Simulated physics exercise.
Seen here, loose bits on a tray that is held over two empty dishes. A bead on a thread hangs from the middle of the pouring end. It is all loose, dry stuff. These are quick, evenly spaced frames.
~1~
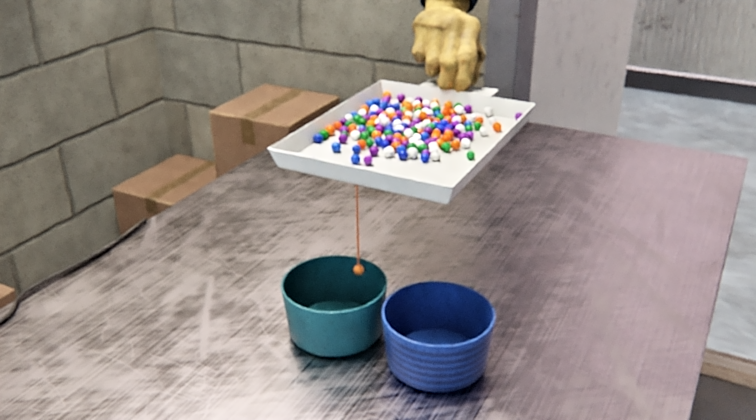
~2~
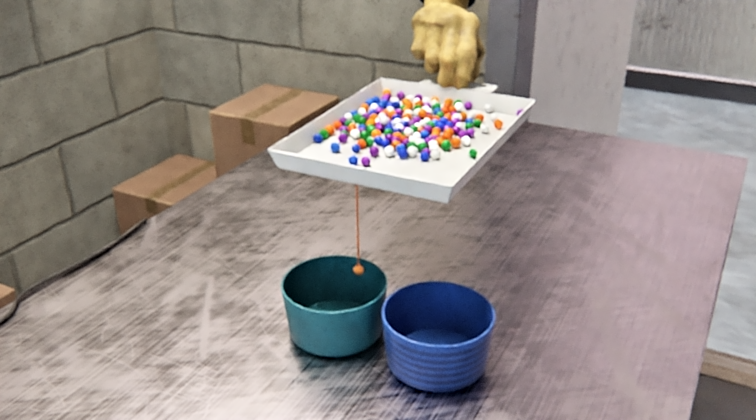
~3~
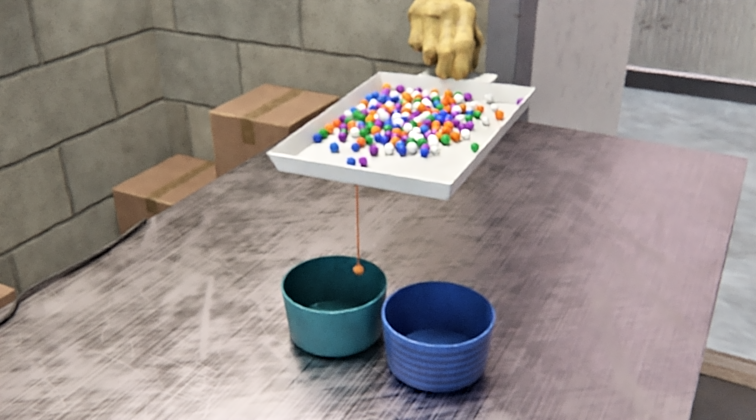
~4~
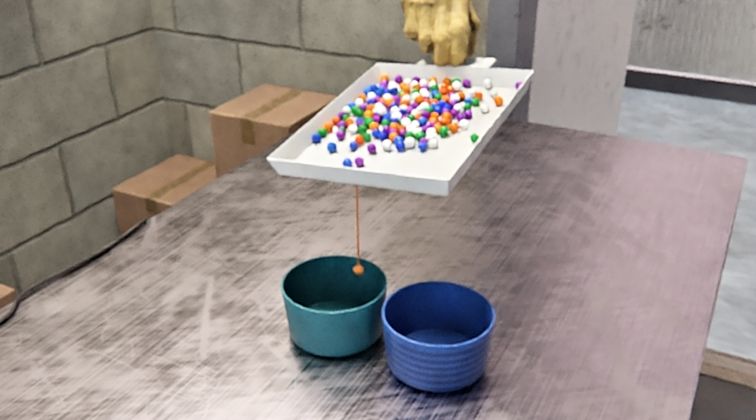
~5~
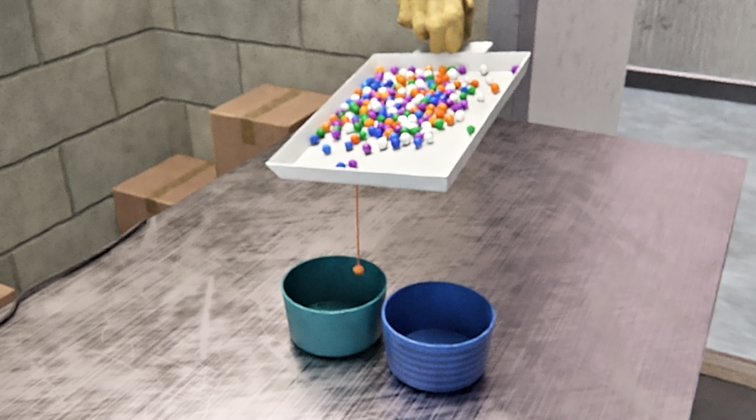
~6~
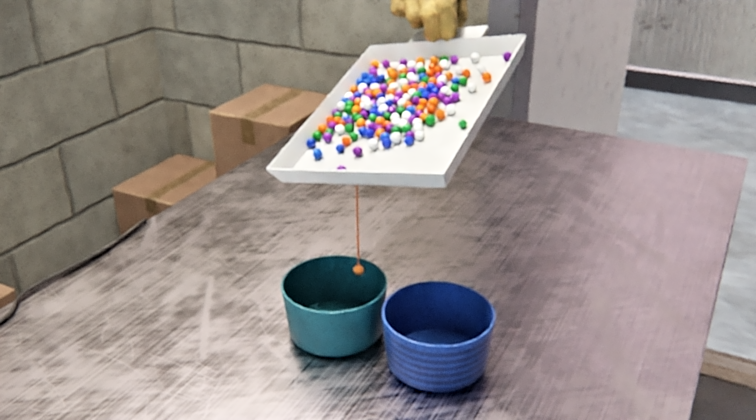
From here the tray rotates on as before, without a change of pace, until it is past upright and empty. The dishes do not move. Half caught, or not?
They take less than half between them.
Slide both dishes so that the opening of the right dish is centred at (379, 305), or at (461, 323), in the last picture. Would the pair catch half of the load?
At the first place more than half, at the second below a half.
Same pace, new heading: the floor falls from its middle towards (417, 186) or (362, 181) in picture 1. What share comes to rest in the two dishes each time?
In turn 80 and 40 in a hundred.
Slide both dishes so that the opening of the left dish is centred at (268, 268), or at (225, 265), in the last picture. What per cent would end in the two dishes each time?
First some 100, then 70 per cent.
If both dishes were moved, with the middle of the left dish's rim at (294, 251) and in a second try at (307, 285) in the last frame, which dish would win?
In turn: The dish on the left; the left-hand dish.
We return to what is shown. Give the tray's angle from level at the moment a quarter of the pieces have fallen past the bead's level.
At about 70°.
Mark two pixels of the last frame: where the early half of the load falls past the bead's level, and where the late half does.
At about (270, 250), then at (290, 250).
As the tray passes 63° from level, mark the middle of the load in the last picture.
Near (298, 174).
Soon, tray tipped steeply; most on the tray; a stray few in the left dish; a small part outside both; a small part in the air.
A while on, tray tipped past a quarter turn; a stray few on the tray; about a quarter in the left dish; most outside both; a small part in the air.
Towards the end, tray tipped past a quarter turn; about a quarter in the left dish; most outside both.
Finally, tray tipped past a quarter turn; none in the right dish; about a quarter in the left dish; most outside both.
